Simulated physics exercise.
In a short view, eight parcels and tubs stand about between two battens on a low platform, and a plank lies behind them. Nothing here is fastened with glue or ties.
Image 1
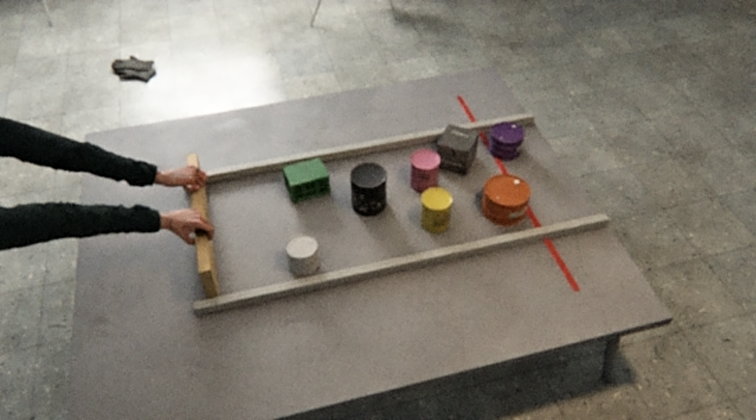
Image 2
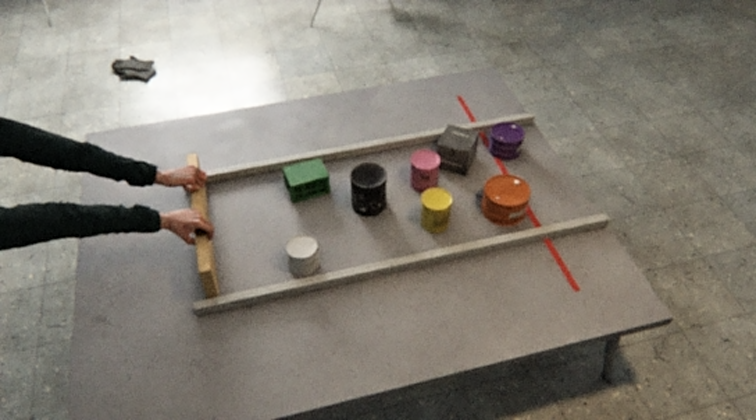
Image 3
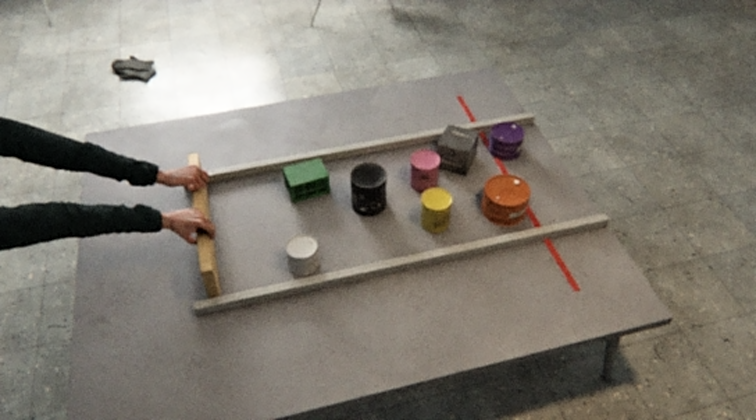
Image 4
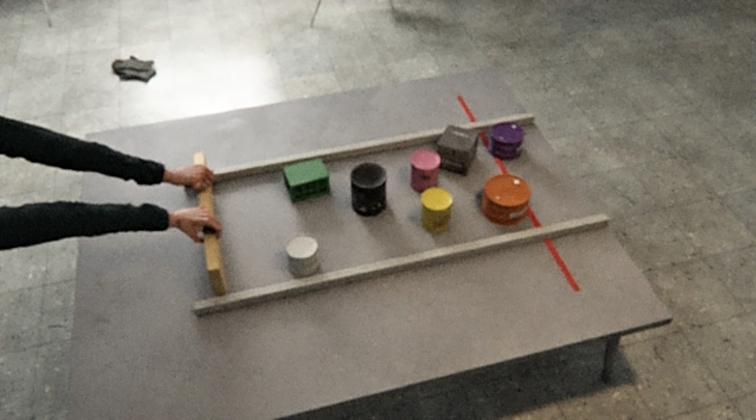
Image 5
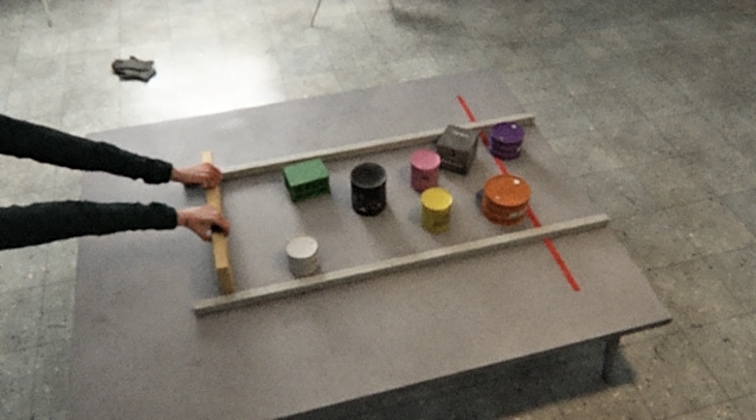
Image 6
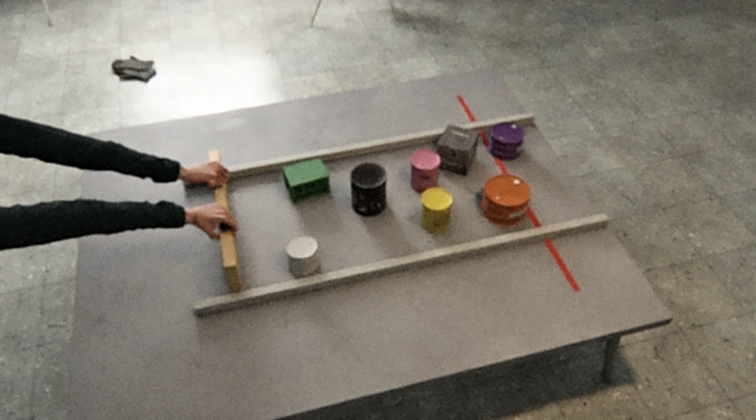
A wooden plank, gripped by two dark-sleeved hands at the left, slides slightly rightward between two pale battens on a low grey platform, seen from above at an angle. Ahead of it stand a green box, white, black, pink and yellow tubs, a grey box, and orange and purple canisters near a red line at the right. The objects and the camera stay still.
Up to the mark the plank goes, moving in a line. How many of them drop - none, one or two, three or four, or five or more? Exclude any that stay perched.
The count of those that drop is one or two.
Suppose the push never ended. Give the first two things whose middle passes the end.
Order, earliest first: The purple canister, next the grey box.
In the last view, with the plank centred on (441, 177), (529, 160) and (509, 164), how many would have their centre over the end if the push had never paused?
In order: 0, 4, 1.
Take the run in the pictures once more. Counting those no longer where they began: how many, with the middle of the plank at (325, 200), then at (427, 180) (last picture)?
The counts are 2 and 6.
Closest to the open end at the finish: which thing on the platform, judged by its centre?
The grey box is the one.
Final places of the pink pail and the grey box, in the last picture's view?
First (546, 150), then (541, 127).
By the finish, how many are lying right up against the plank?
That comes to 4.
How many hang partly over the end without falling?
The count would be 2.
Soon after, none off yet; purple canister at rest near (506, 141); orange canister at rest near (505, 200); grey box at rest near (457, 150).
At rest, the number that fall off is one or two; fallen, purple canister.
